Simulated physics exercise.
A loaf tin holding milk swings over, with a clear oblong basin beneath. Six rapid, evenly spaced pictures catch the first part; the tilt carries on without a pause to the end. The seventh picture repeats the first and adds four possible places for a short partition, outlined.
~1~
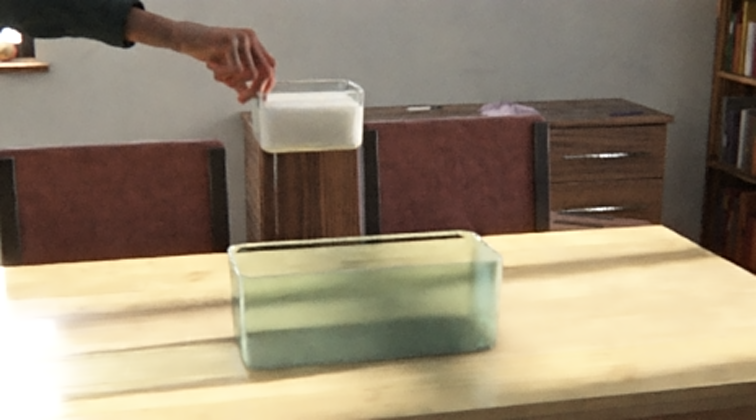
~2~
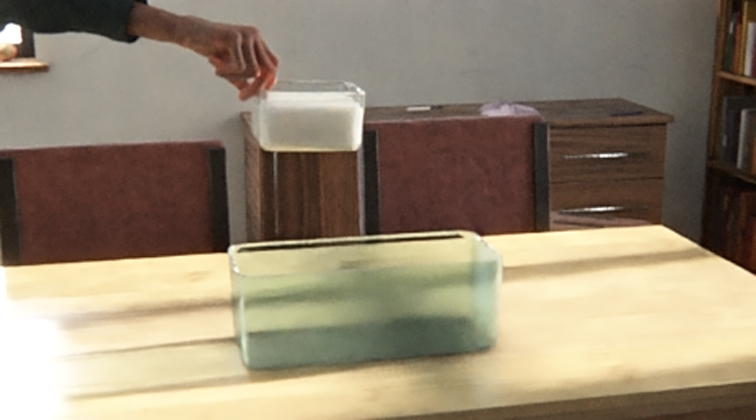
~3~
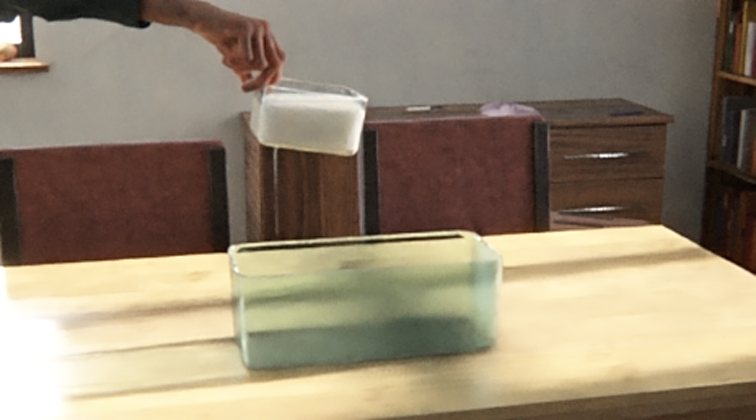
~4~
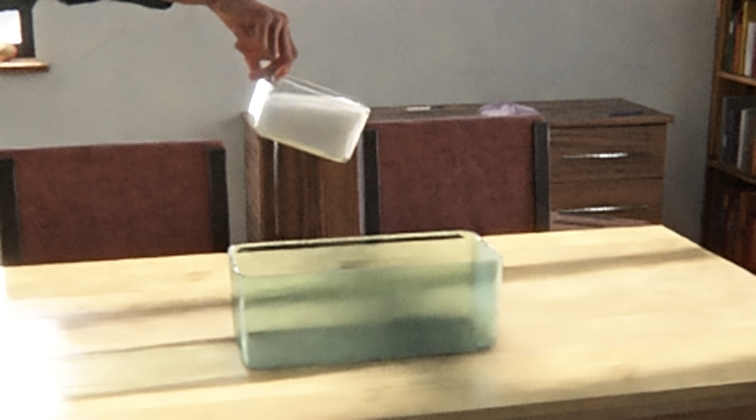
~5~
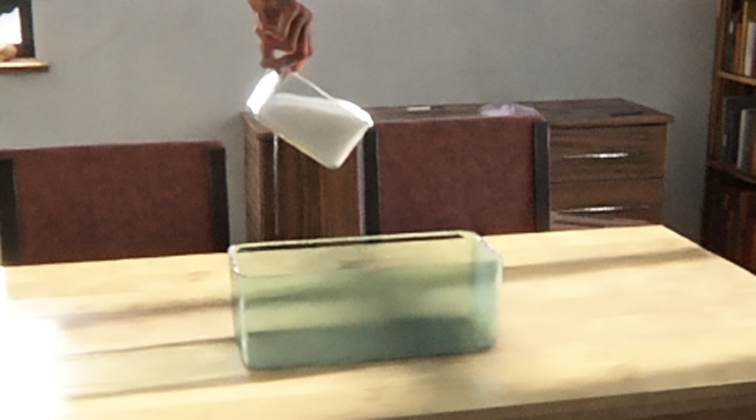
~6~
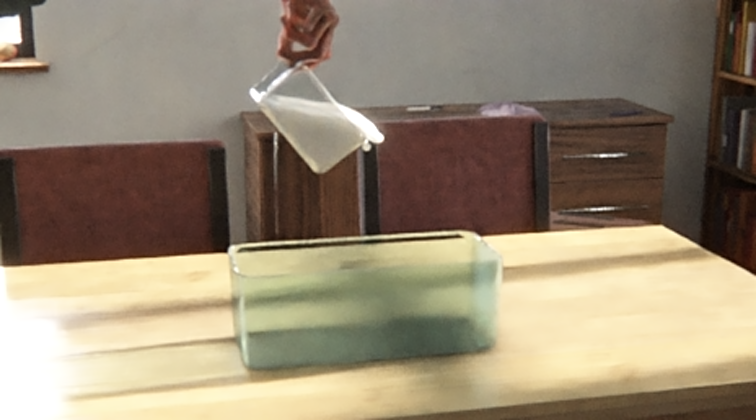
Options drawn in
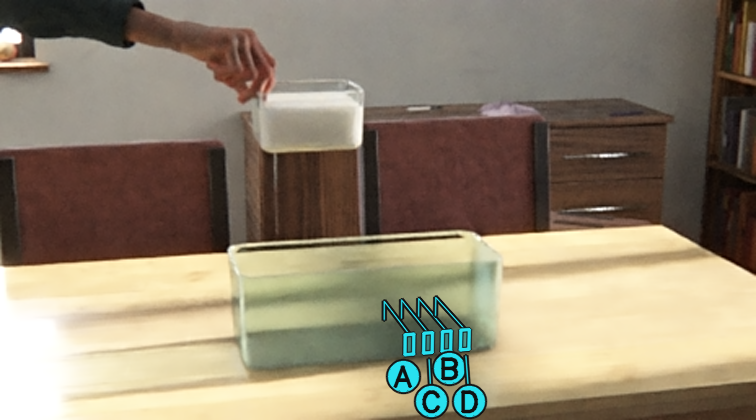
Above a clear basin on a table, a hand tilts a container until milk crosses its lip.
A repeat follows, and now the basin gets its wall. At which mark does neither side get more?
I would pick slot A.
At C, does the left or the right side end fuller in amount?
More ends on the left.
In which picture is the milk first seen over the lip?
In picture 5.
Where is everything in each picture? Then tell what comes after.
The first frame shows upright, lip at (355, 85); basin from (243, 369) to (496, 346); nothing has left yet.
The second frame shows tipped about 3°, lip at (356, 87); nothing has left yet.
The third frame shows tipped about 10°, lip at (359, 94); nothing has left yet.
The fourth frame shows tipped about 21°, lip at (361, 104); nothing has left yet.
The fifth frame shows tipped about 35°, lip at (362, 118); milk is over the lip, down to (362, 118).
The sixth frame shows tipped about 51°, lip at (358, 133); milk is over the lip, down to (363, 143).
On the marked copy, A at (410, 360); B at (447, 357); C at (429, 359); D at (465, 355).
For slot A, about 50 % ends left of the wall and 47 % right of it; 3 % is lost outside.
For slot B, about 72 % ends left of the wall and 19 % right of it; 8 % is lost outside.
For slot C, about 65 % ends left of the wall and 29 % right of it; 5 % is lost outside.
For slot D, about 71 % ends left of the wall and 19 % right of it; 10 % is lost outside.
